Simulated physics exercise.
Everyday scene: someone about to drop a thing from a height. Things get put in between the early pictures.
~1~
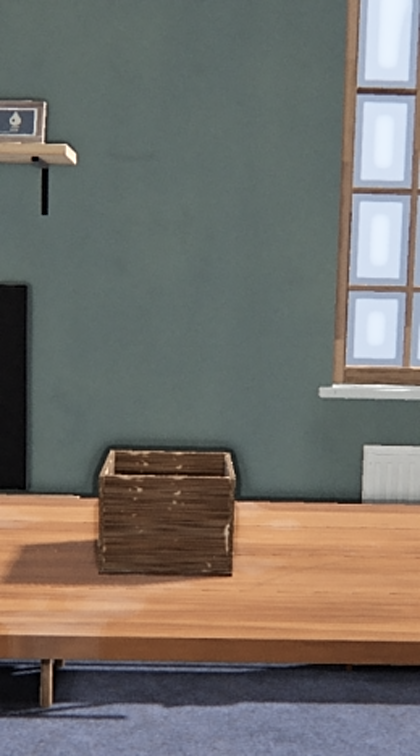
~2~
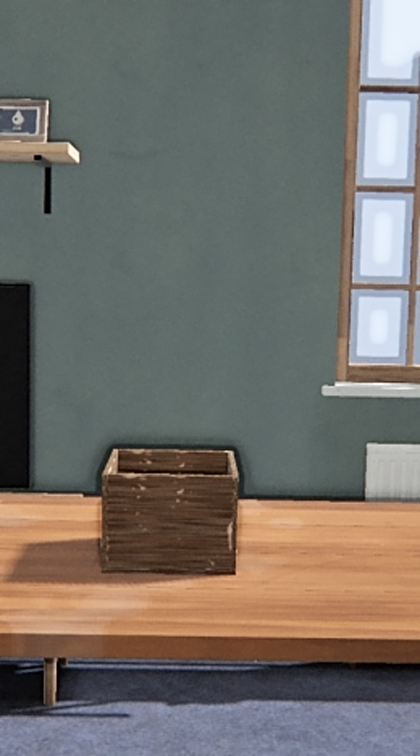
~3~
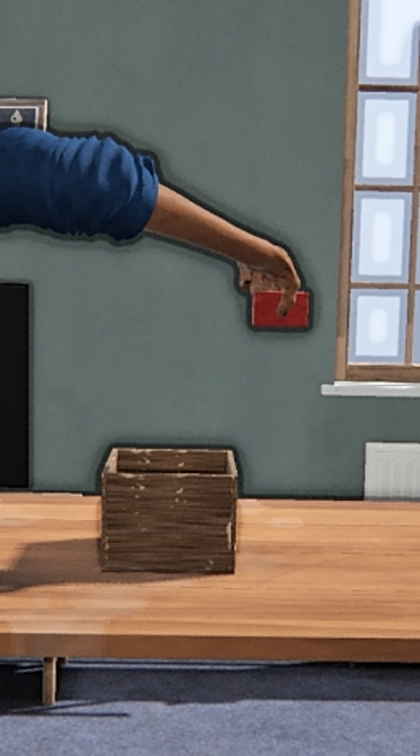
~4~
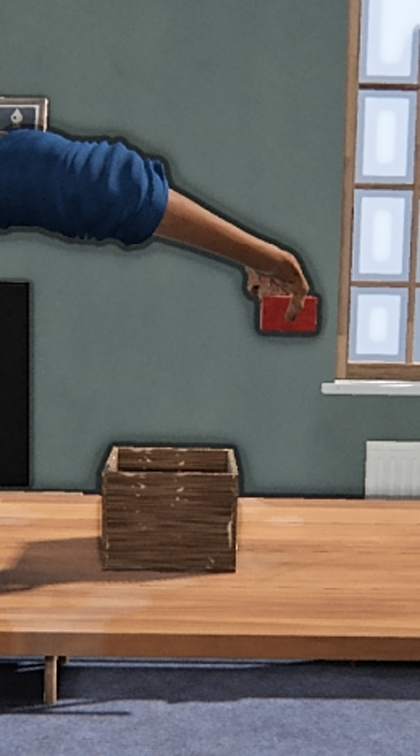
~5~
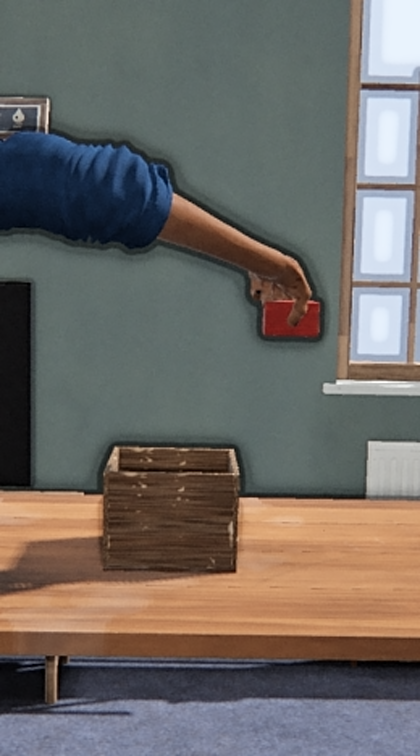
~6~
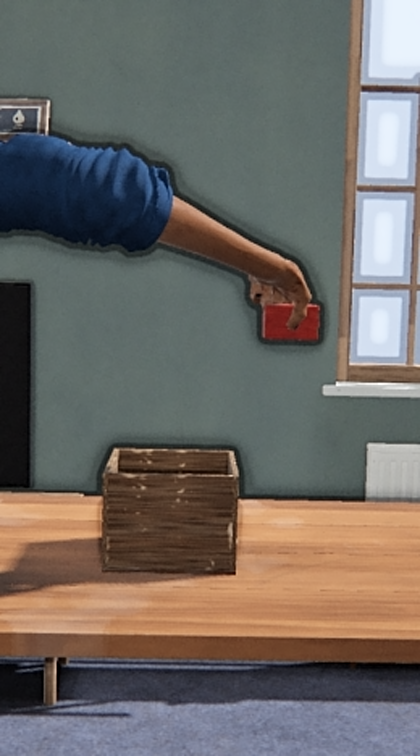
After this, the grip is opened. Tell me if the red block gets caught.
Well, the red block lands off target.
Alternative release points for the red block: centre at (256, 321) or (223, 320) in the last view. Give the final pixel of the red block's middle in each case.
Near (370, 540) and (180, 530).
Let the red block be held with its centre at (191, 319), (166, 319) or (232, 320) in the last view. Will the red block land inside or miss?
It makes it in; makes it in; makes it in.
Then, 0.18 s past the last view, red block travelled about its own width near (288, 383).
Then, 0.28 s past the last view, red block in the air near (284, 500).
Finally, the red block ends up outside, near (283, 541).
